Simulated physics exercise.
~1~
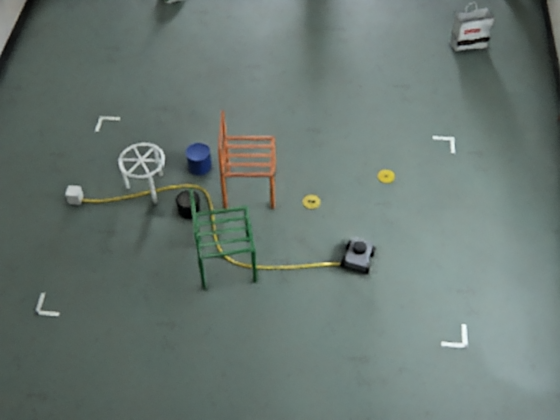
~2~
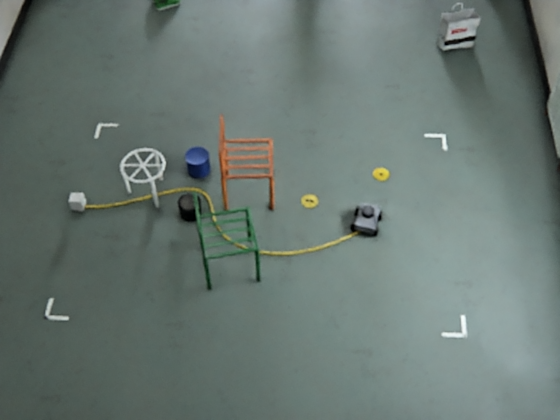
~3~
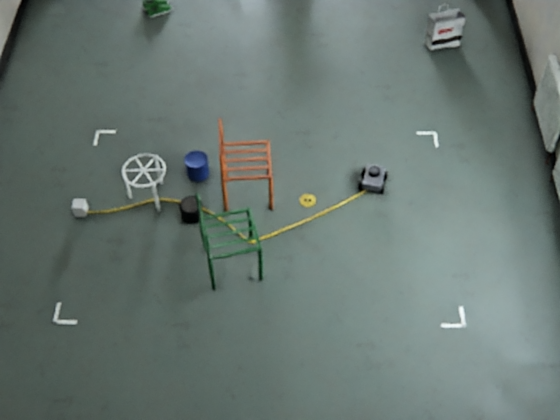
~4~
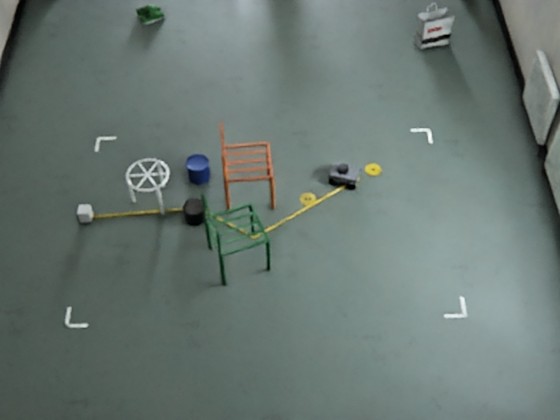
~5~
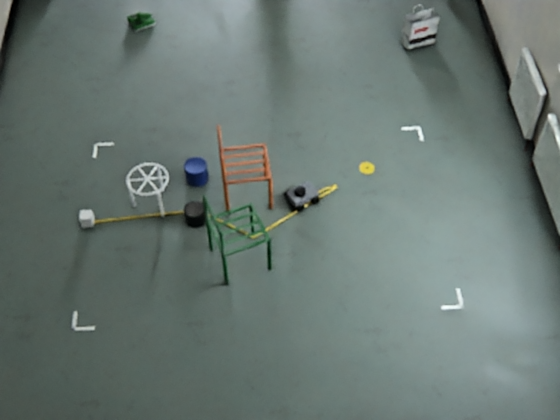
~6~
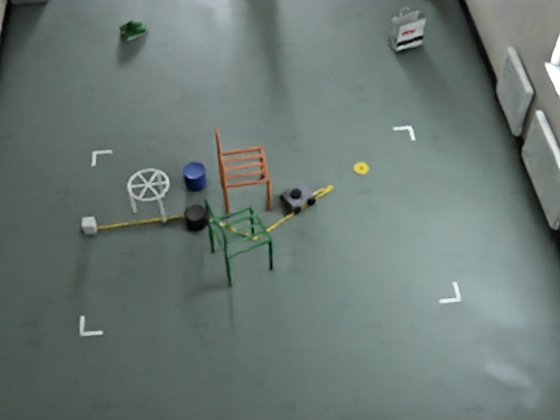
A small dark cart trailing a yellow cord drove up the floor, pulling the cord tight past a green chair, then turned back left and stopped near the orange chair with the cord bunched beside it, the green chair having barely shifted.
